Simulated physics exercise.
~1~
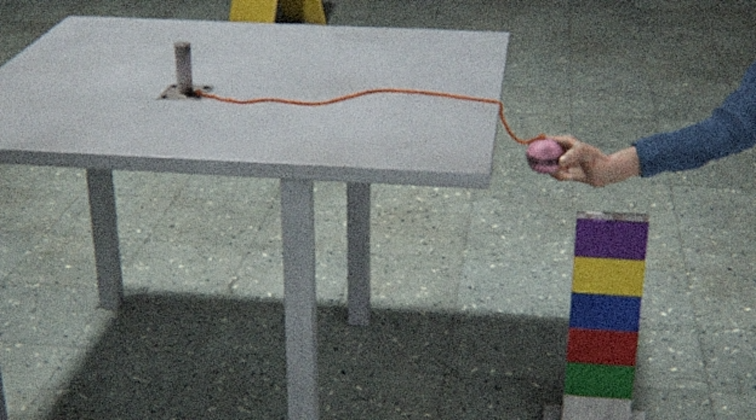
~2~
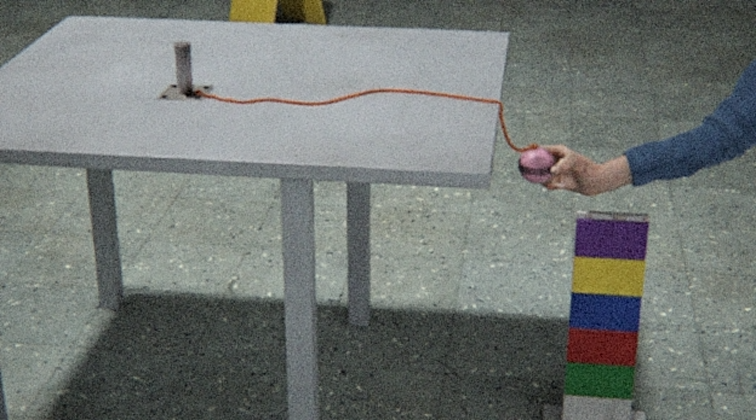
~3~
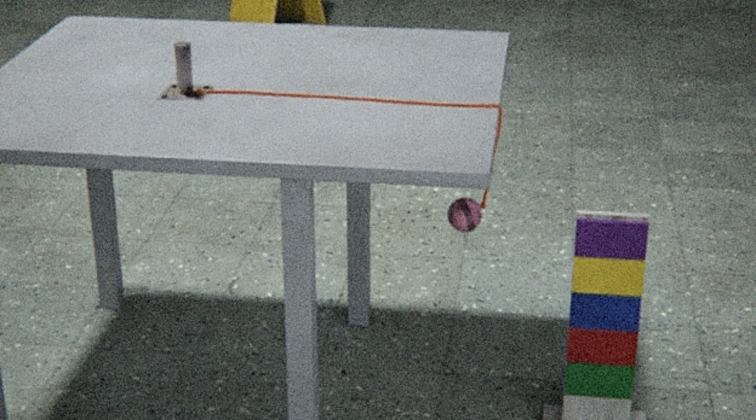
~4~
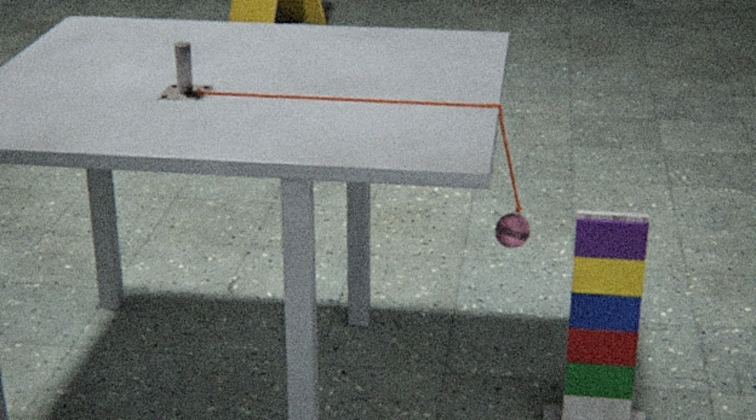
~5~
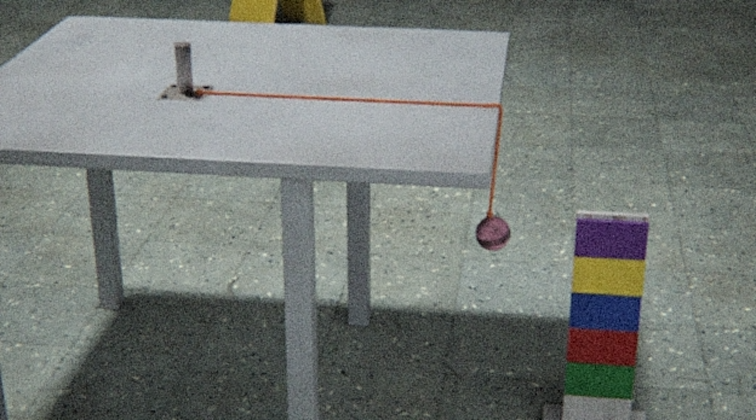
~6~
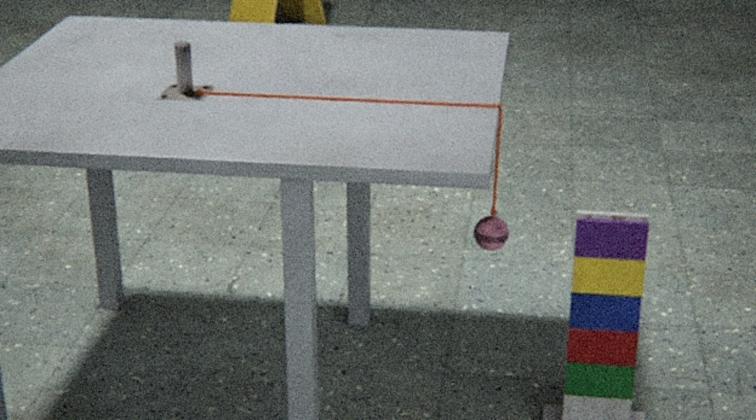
The clip opens with a hand holding a pink ball just off the right edge of a grey table, an orange shoelace running slackly across the tabletop from a short post on a plate. A board striped purple, yellow, blue, red and green stands to the right. The hand shifts the ball slightly left and down, then lets go and draws back out of view. The ball drops and swings in beneath the table's edge as the shoelace pulls straight. It swings back to the right, then left again, and finally hangs still, its middle level with the purple band.
